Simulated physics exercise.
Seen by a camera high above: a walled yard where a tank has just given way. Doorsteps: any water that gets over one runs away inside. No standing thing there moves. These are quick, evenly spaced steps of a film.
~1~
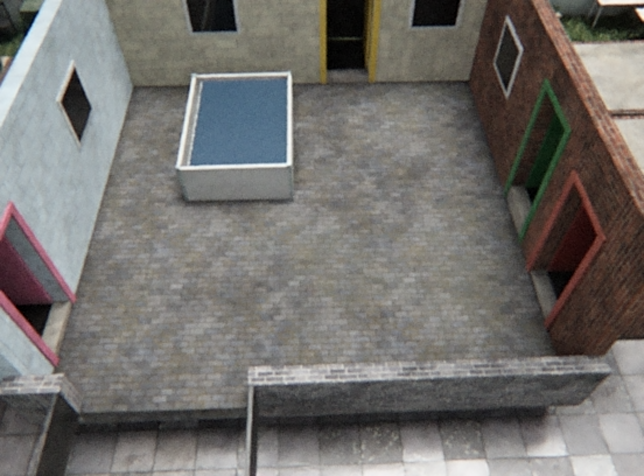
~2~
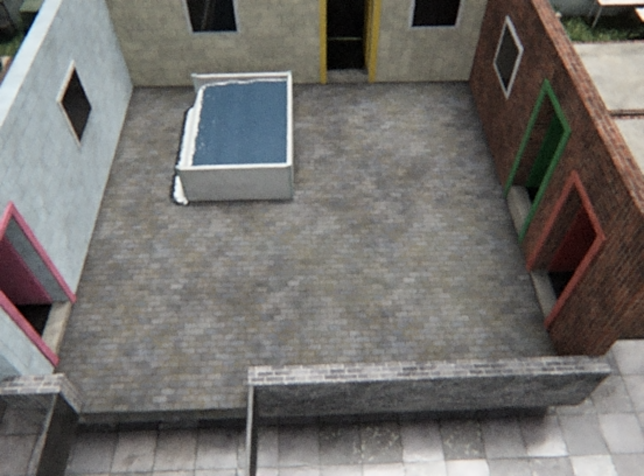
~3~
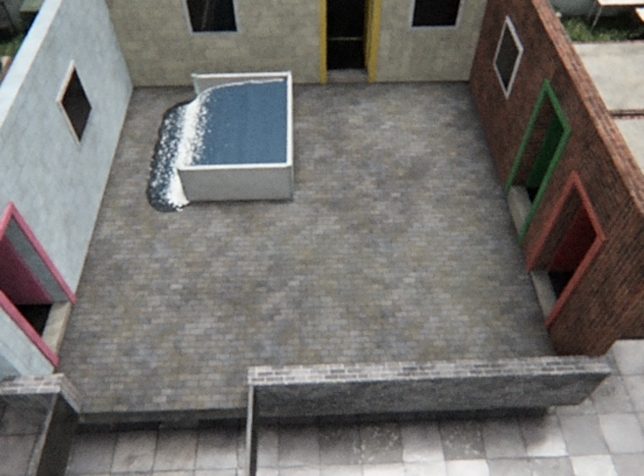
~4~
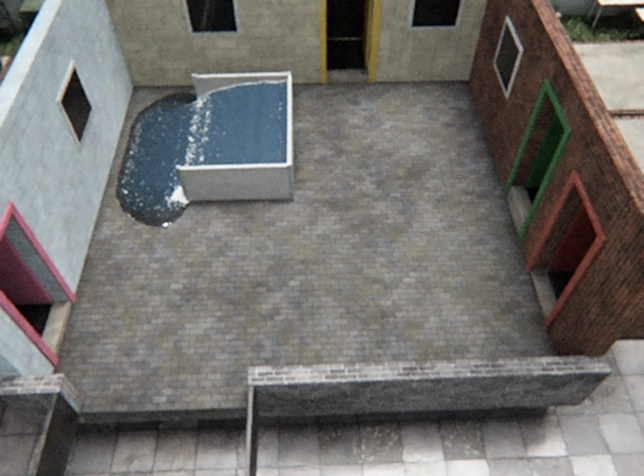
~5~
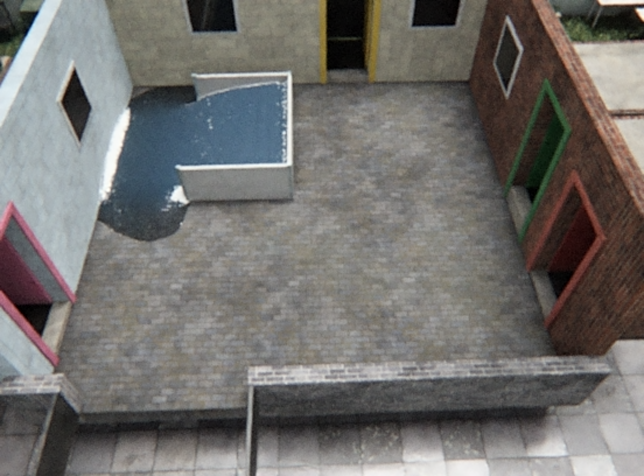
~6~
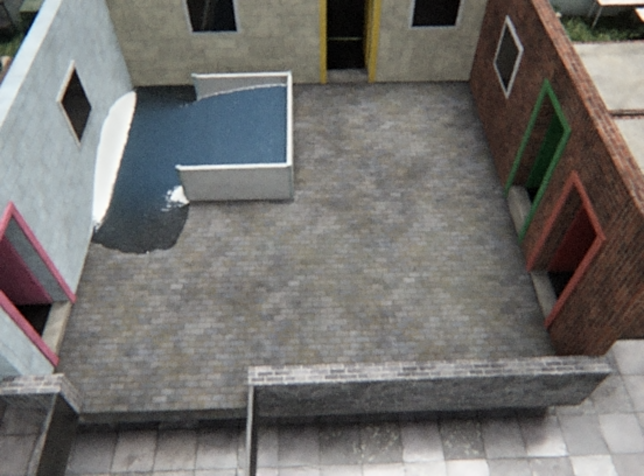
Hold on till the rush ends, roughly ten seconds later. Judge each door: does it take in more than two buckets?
As I see it, the red door is going to stay inside the allowance, the pink door is going to stay inside the allowance, the yellow door is going to stay inside the allowance, the green door is going to stay inside the allowance.
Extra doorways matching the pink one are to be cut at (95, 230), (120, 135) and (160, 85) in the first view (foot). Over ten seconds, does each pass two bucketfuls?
Same order as asked - exceeds the limit, exceeds the limit and exceeds the limit.
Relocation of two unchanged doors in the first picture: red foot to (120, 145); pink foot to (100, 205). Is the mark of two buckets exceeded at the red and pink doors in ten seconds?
My reading: The red door exceeds the limit, the pink door exceeds the limit.
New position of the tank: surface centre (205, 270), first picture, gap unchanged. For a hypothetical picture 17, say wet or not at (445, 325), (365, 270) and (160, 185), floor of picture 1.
In that order: Not reached, not reached, reached by the flood.
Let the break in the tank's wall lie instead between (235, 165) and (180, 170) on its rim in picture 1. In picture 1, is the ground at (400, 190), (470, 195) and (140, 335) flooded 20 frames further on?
Unwetted, unwetted, submerged.
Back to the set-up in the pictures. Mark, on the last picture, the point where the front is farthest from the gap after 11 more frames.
Best guess: Near (47, 396).
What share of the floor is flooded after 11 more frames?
My estimate is roughly 25 percent.
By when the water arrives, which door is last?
I'd go with the one in red.
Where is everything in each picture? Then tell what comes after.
In the first frame, the water tank at (239, 121) is whole and still.
In the second frame, water pours out at (195, 142) and has run to (185, 203).
In the third frame, water pours out at (195, 143) and has run to (170, 209).
In the fourth frame, water pours out at (195, 144) and has run to (150, 220).
In the fifth frame, the front is at (116, 226), out from the gap at (195, 145).
In the sixth frame, the front is at (92, 235), out from the gap at (195, 145).
A moment on, water covers 15 % of the floor; the red door not reached, the pink door wet at the sill, nothing in, the yellow door not reached, the green door not reached.
Next, water covers 25 % of the floor; the red door not reached, the pink door wet at the sill, nothing in, the yellow door not reached, the green door not reached.
Then, water covers 50 % of the floor; the red door not reached, the pink door wet at the sill, nothing in, the yellow door wet at the sill, nothing in, the green door not reached.
Later, water covers 70 % of the floor; the red door wet at the sill, nothing in, the pink door wet at the sill, nothing in, the yellow door wet at the sill, nothing in, the green door wet at the sill, nothing in.
In the end, water covers 85 % of the floor; the red door under two buckets in, the pink door wet at the sill, nothing in, the yellow door wet at the sill, nothing in, the green door wet at the sill, nothing in.
